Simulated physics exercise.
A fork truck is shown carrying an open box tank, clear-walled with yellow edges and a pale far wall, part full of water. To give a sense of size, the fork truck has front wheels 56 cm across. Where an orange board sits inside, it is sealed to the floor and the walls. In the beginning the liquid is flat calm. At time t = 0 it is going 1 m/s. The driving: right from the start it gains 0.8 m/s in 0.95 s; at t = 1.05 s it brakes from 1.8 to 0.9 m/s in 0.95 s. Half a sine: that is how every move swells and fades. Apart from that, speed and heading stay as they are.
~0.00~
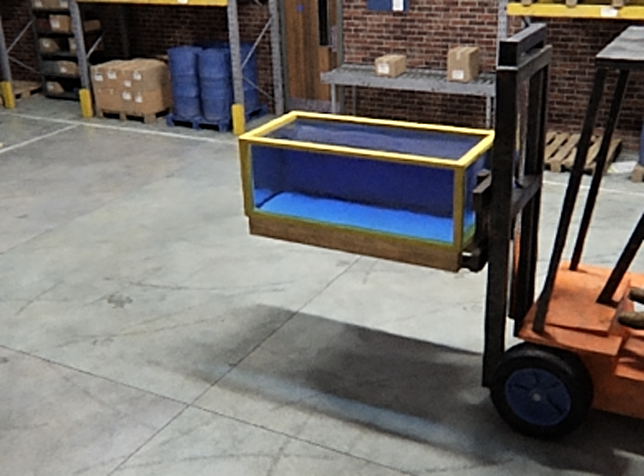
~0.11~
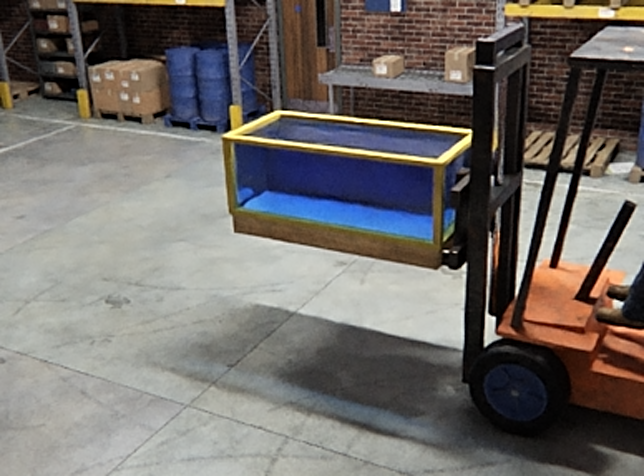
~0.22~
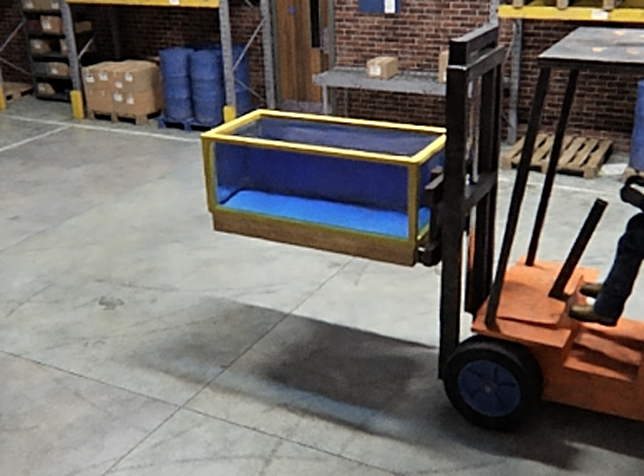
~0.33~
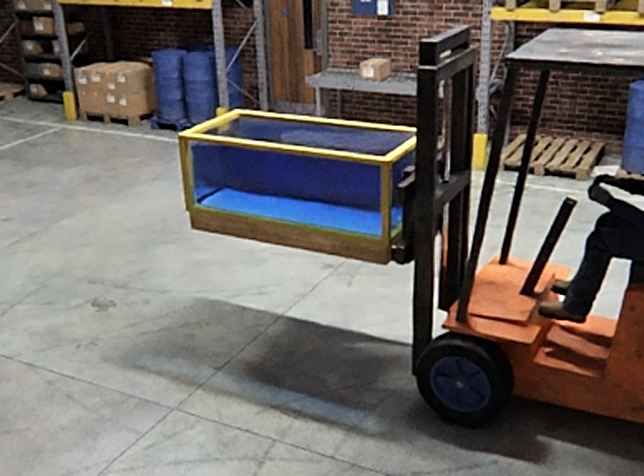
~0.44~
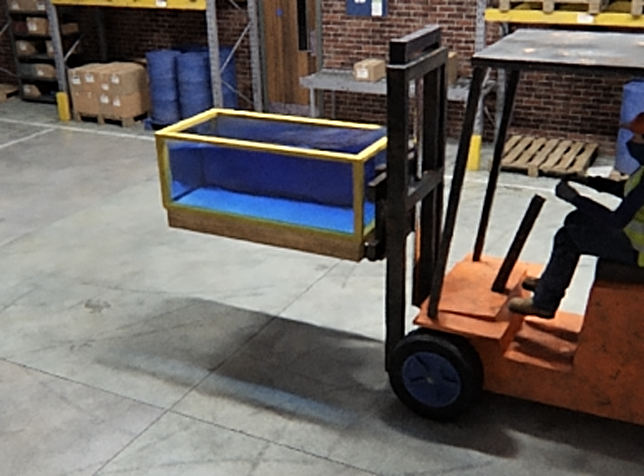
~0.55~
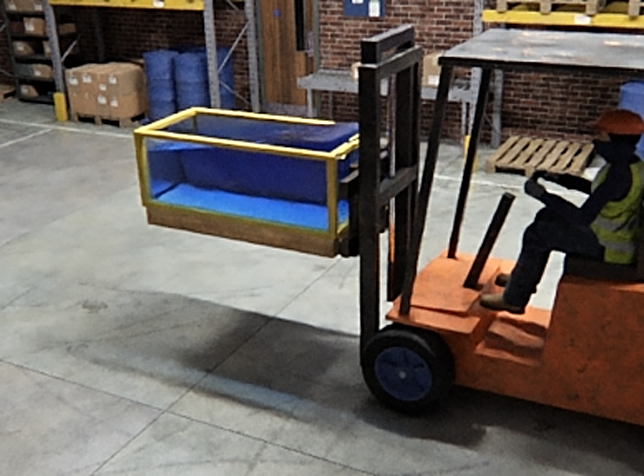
In the video, an orange forklift moves left across a warehouse floor, carrying a yellow-edged, clear-walled tank of blue liquid; its seated driver comes into view as the initially level liquid tilts, rising toward the forklift side.
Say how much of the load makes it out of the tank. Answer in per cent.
Some 17 per cent goes overboard.
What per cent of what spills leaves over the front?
Share: Near 40%.
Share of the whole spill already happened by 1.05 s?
Some 10 per cent by then.
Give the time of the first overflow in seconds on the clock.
Near 0.9 s.
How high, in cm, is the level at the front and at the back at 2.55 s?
Front level 30 cm, back level 58 cm.
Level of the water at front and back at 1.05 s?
The surface sits near 38 cm in front and near 50 cm at the rear.
After 1.05 s front 37 cm, middle 45 cm, back 50 cm above the floor; the loss stands at 2 per cent, over the back, a little elsewhere.
After 1.75 s front 60 cm, middle 40 cm, back 24 cm above the floor; the loss stands at 6 per cent, over the back and the front, a little elsewhere.
After 2.55 s front 31 cm, middle 36 cm, back 58 cm above the floor; the loss stands at 13 per cent, over the front and the back, a little elsewhere.
After 4.99 s the loss stands at 17 per cent, over the front and the back, a little elsewhere, 66 of 386 litres.
